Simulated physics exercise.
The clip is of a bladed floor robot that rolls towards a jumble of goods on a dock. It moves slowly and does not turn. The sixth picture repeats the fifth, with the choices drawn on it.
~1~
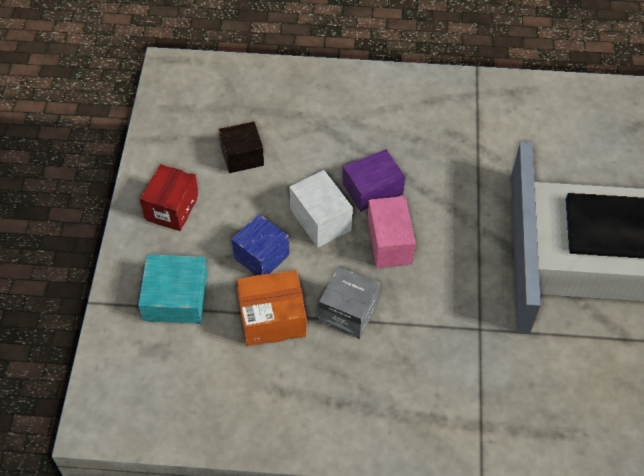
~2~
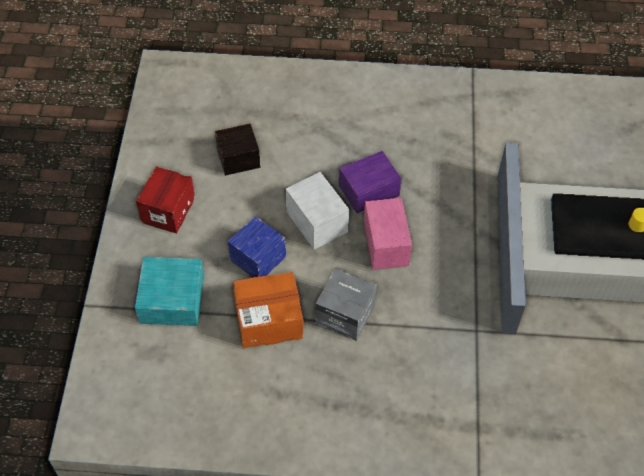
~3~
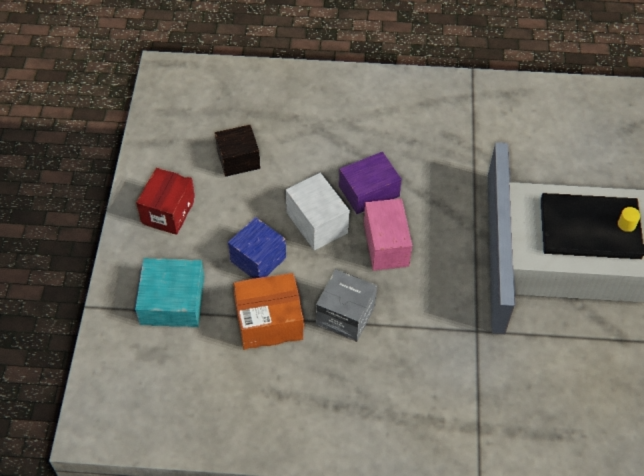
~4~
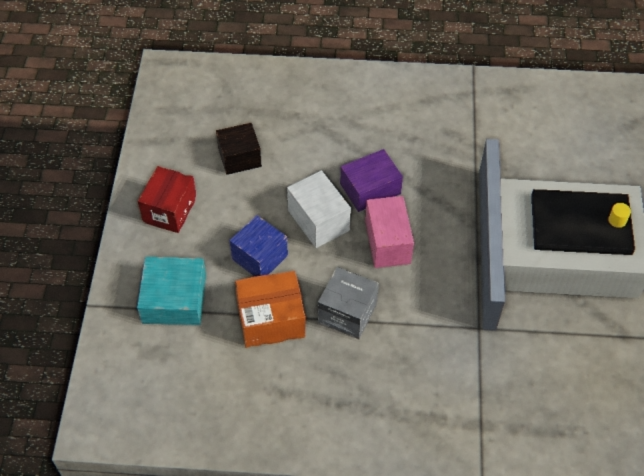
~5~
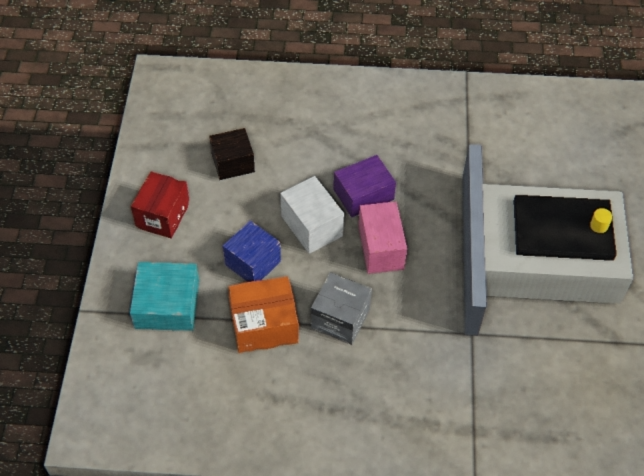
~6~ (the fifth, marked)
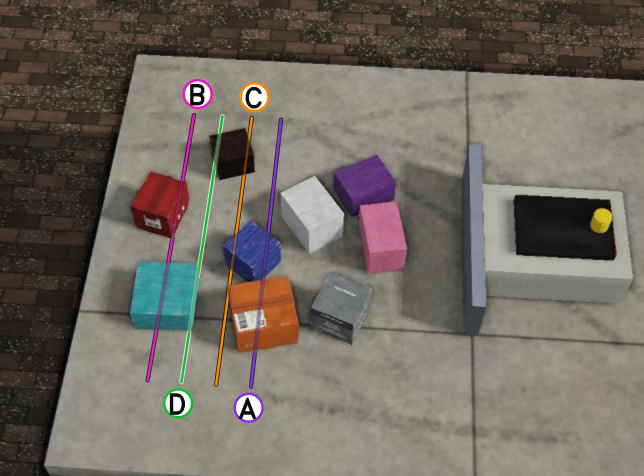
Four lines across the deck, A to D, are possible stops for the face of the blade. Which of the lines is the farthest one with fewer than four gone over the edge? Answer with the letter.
The farthest such stop is B.
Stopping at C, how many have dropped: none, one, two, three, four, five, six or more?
The count is none.
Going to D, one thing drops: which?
It is the turquoise crate.
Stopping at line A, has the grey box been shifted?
Yes.
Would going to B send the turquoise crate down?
By then, yes.
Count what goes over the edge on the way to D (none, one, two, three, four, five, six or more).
By then, one.
On the copy, A at (267, 242); B at (173, 236); C at (235, 240); D at (204, 238).
On B. First, robot (444, 219); grey box (330, 309); purple crate (331, 180).
Then, robot (334, 213); turquoise crate (107, 290); red parcel (146, 210).
Finally, robot (251, 208); red parcel over the edge; turquoise crate over the edge; two fallen.
By contrast, A is within the limit but short; C is within the limit but short; D is within the limit but short.
